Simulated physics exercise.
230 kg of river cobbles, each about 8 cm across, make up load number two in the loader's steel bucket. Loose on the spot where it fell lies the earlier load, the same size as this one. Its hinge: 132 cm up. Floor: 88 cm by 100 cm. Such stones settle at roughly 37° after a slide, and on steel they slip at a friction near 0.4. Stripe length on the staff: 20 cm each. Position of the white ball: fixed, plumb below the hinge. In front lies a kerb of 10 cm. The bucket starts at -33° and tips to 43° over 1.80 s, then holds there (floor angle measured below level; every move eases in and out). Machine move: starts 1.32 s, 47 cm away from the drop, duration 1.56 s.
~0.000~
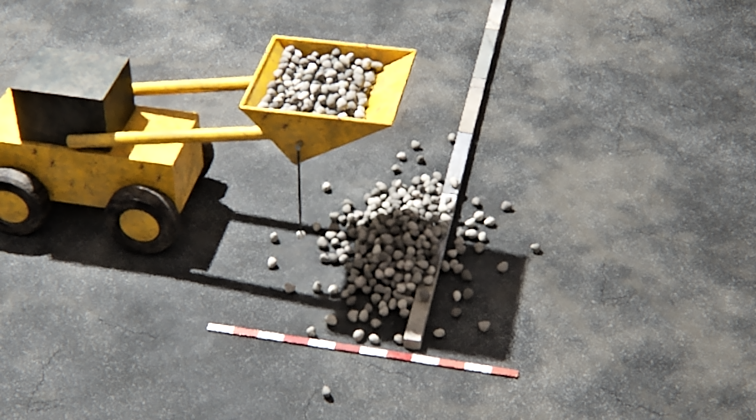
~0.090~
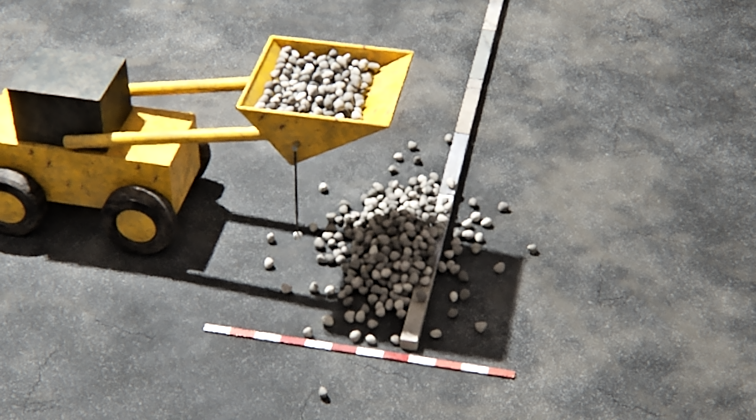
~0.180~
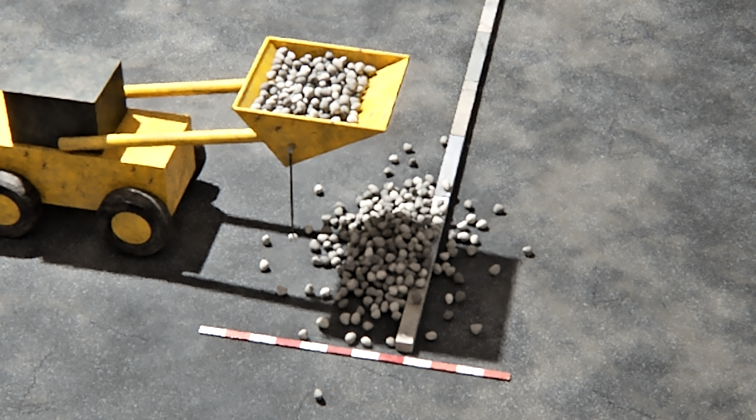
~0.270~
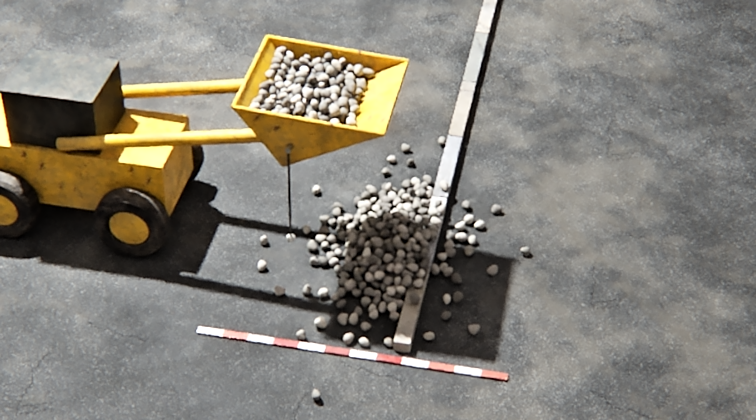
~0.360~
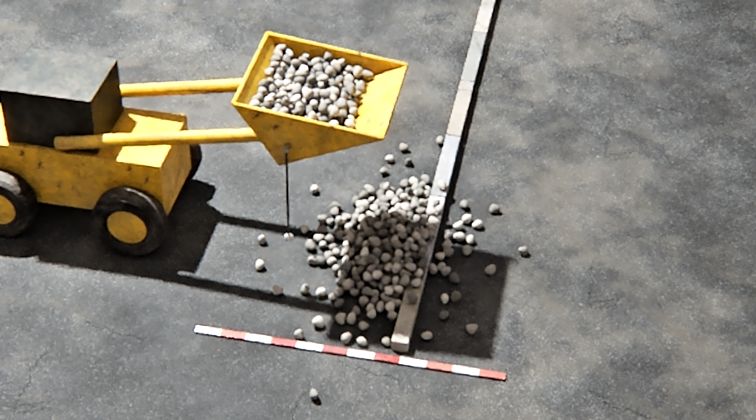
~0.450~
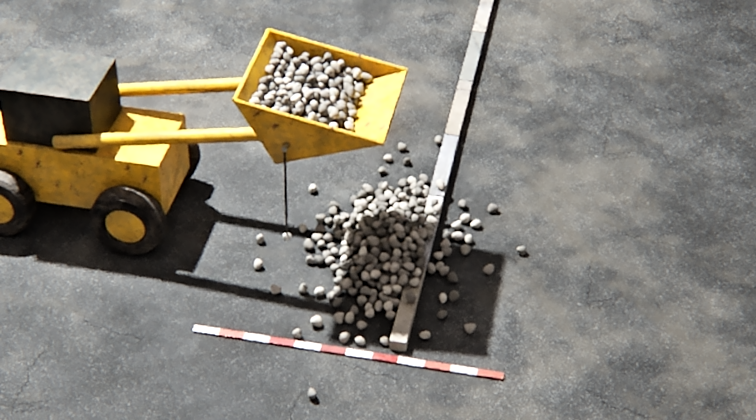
Yellow loader's raised bucket of grey stones tilting slightly, its right lip lowering, above a loose stone pile against a kerb.
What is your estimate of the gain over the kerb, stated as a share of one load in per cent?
My estimate is 22 per cent of one load.
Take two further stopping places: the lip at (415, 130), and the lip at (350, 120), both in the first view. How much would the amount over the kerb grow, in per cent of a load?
Roughly 50 and 0 percent, in that order.
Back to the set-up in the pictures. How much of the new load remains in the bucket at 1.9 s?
Some 15 %, roughly, is held.
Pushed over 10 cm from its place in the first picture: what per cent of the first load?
Close to 15 per cent.
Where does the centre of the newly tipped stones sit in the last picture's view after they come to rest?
Middle: Approx. (385, 241) px.
After 1.4 s the floor is at 31°; in per cent of one load, 99 in the bucket, 94 on this side of the kerb, 7 over the kerb; the foremost stones are at (480, 257).
After 1.9 s the floor is at 43°; in per cent of one load, 13 in the bucket, 177 on this side of the kerb, 10 over the kerb; the foremost stones are at (480, 257).
After 3.3 s the floor is at 43°; in per cent of one load, 0 in the bucket, 171 on this side of the kerb, 29 over the kerb; the foremost stones are at (538, 261).
After 5.8 s the floor is at 43°; in per cent of one load, 0 in the bucket, 171 on this side of the kerb, 29 over the kerb; the foremost stones are at (538, 261). Net gain over the kerb, 22.
